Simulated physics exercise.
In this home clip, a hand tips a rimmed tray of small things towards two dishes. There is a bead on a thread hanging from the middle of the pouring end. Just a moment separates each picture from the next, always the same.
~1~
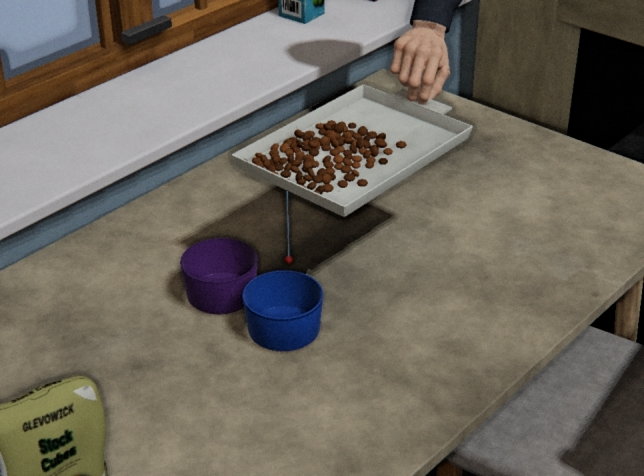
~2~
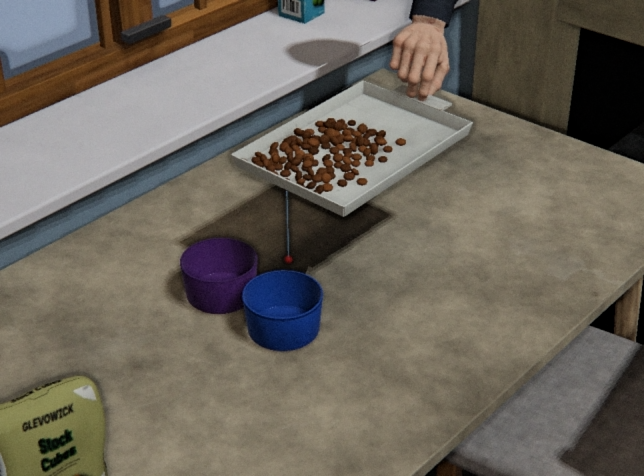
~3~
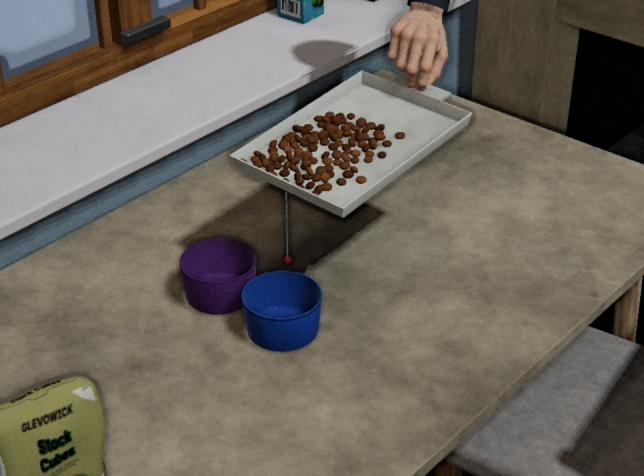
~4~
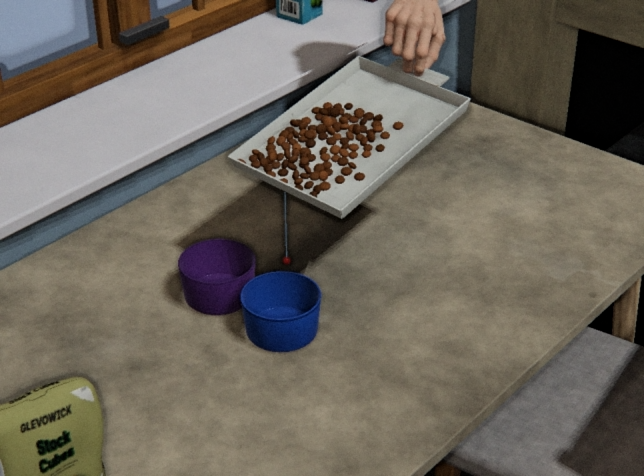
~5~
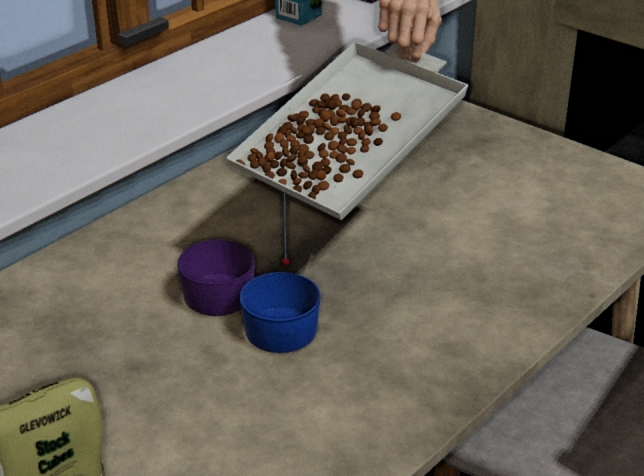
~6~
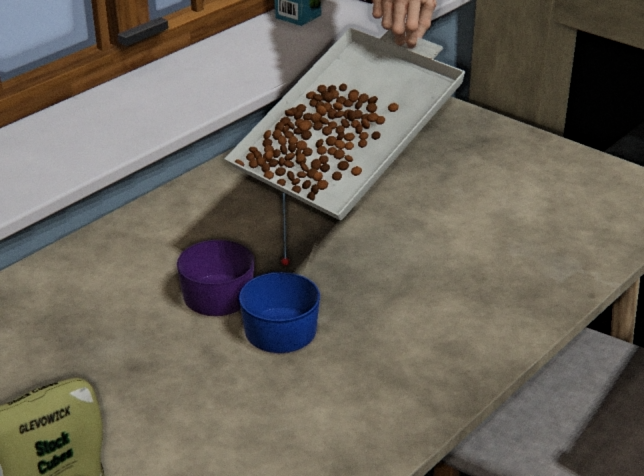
On a mottled tabletop, a hand gradually tilts a tray of brown pieces towards two dishes.
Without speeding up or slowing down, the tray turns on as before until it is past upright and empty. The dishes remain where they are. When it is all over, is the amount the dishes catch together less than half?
No, they hold more than half.
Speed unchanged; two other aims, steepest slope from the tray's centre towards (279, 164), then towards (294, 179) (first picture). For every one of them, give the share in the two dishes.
It comes to about 70 per cent the first time and about 90 per cent the second.
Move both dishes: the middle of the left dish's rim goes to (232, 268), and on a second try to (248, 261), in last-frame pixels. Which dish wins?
Trial one goes to the right of the two, trial two to the right of the two.
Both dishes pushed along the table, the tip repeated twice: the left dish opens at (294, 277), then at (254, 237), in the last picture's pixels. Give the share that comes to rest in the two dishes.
The first position comes out at 20 per cent, the other at 0 per cent.
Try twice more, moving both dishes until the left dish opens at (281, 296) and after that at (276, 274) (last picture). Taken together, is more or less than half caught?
Together the dishes get beyond half first, then less than a half.
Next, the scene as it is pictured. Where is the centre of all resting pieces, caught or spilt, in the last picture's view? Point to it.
The centre settles at about (270, 328).
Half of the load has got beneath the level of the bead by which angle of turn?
Roughly 105 degrees.
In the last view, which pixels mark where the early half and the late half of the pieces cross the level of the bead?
Close to (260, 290), then close to (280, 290).
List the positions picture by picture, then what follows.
Corners of the pouring end (237, 154) and (344, 204), level; middle of the load (314, 152), bits of dog kibble; left dish (193, 291); right dish (256, 327); bead on its thread (289, 260), in the first frame.
Corners of the pouring end (236, 154) and (344, 204), level; middle of the load (314, 151), in the second frame.
Corners of the pouring end (235, 155) and (342, 205), tipped barely, level across its low end; middle of the load (313, 148), in the third frame.
Corners of the pouring end (233, 156) and (341, 207), tipped a little, level across its low end; middle of the load (311, 143), in the fourth frame.
Corners of the pouring end (231, 157) and (339, 209), tipped clearly, level across its low end; middle of the load (309, 139), in the fifth frame.
Corners of the pouring end (230, 157) and (338, 211), tipped clearly, level across its low end; middle of the load (306, 135); left dish (189, 293); right dish (253, 329), in the sixth frame.
Just after the last frame, tray tipped steeply; almost all on the tray; just a few in the air.
A moment on, tray tipped past a quarter turn; about a tenth on the tray; roughly half in the right dish; about a tenth in the left dish; roughly a quarter outside both; roughly a quarter in the air.
Further on, tray tipped past a quarter turn; roughly two thirds in the right dish; about a tenth in the left dish; roughly a quarter outside both.
When it is over, tray tipped past a quarter turn; roughly two thirds in the right dish; about a tenth in the left dish; roughly a quarter outside both.
